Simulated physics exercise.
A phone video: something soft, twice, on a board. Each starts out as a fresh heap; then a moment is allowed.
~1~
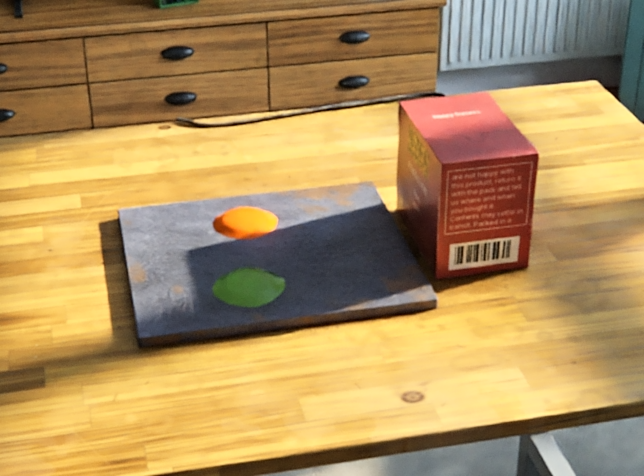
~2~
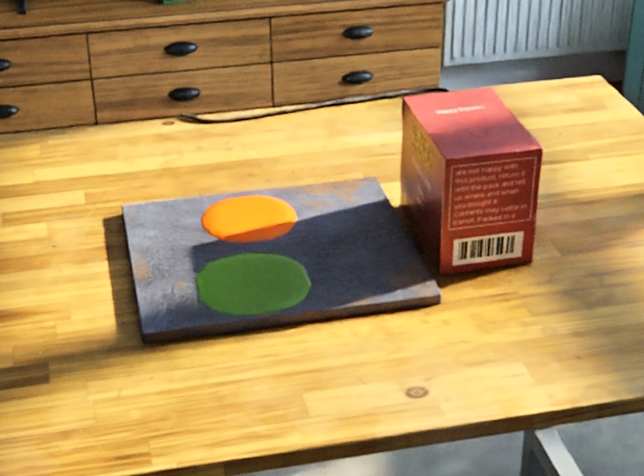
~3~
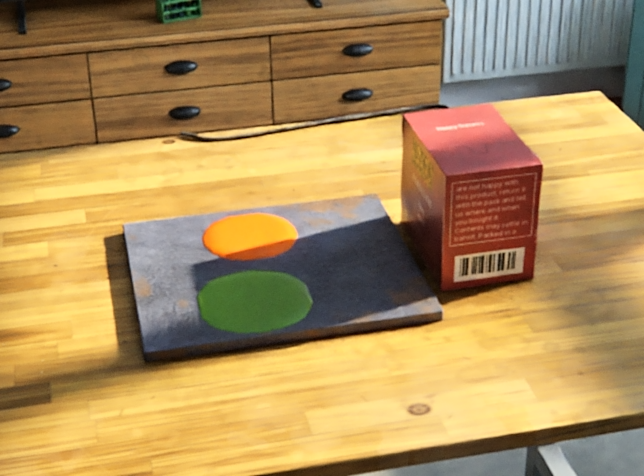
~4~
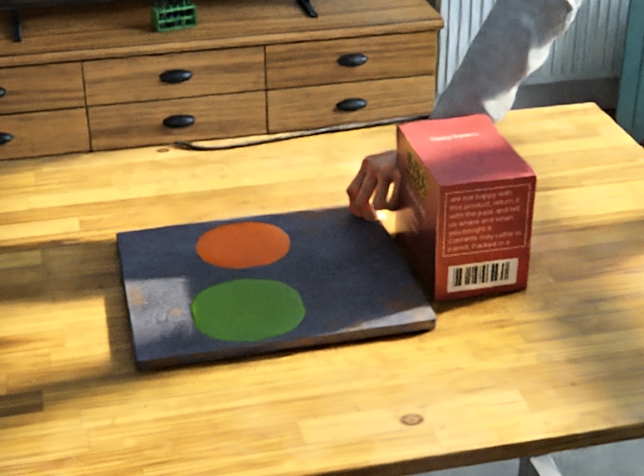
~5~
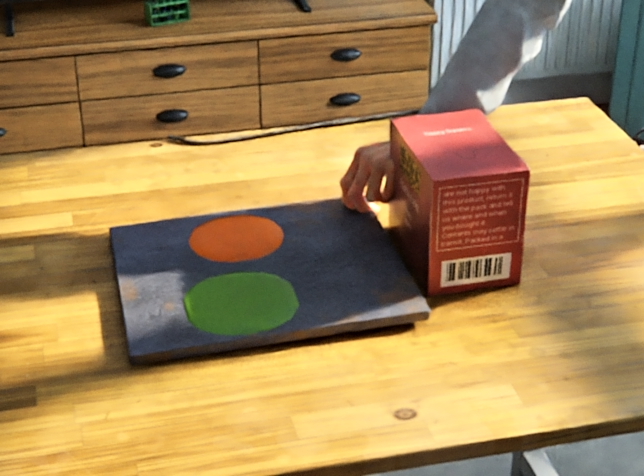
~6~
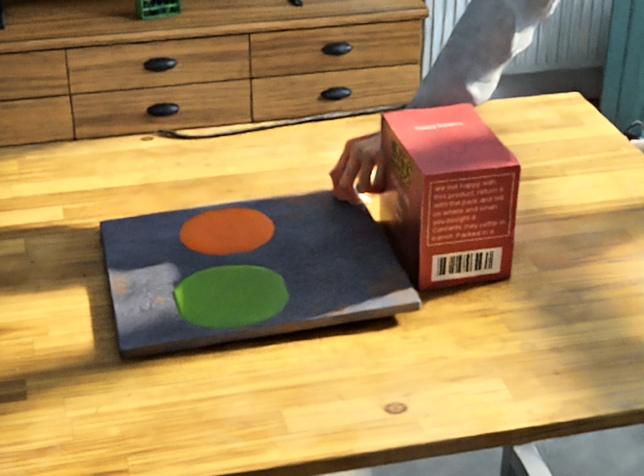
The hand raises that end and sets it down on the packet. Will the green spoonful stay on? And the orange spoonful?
Put simply, the green spoonful makes it off, and the orange spoonful makes it off.
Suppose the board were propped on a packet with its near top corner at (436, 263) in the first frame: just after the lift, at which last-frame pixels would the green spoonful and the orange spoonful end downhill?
(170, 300) and (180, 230).
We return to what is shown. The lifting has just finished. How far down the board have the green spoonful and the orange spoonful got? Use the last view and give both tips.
In the last picture, the first is near (108, 314) and the second near (112, 240).
A moment on, slope about 30°; the green spoonful is dripping off the low end; the orange spoonful has crept down a long way.
Further on, the green spoonful is dripping off the low end; the orange spoonful is dripping off the low end.
When it is over, slope about 30°; the green spoonful is dripping off the low end; the orange spoonful is dripping off the low end.
